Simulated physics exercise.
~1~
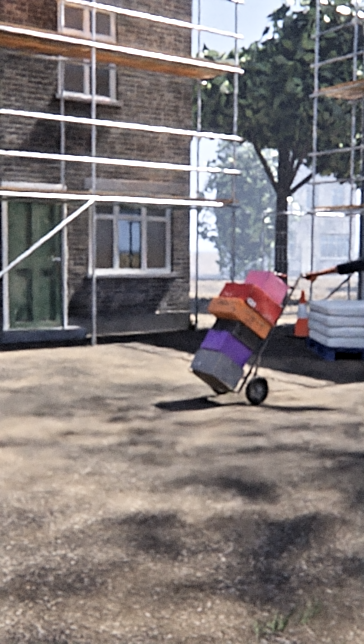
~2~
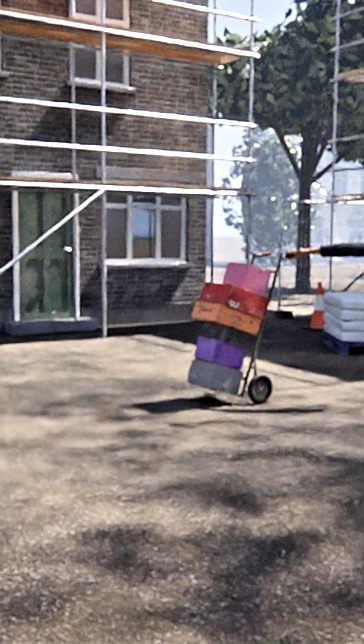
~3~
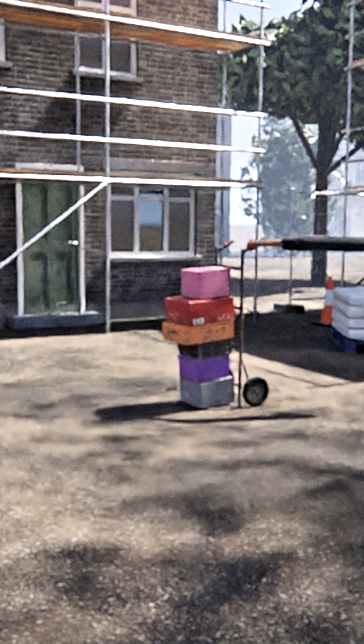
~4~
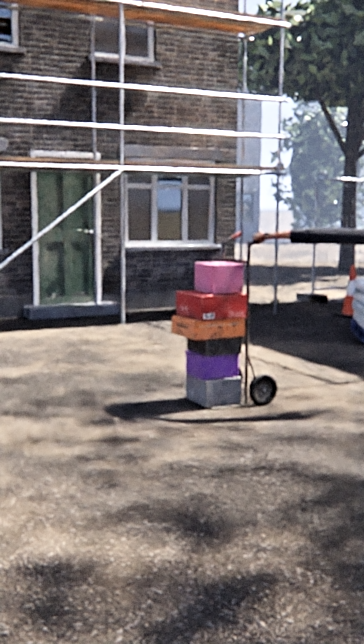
The clip shows a tilted sack truck carrying a stack of pink, red, orange, black, purple and grey containers outside a scaffolded brick house. An arm at the right swings the truck upright, and it ends standing still with the whole stack in place.
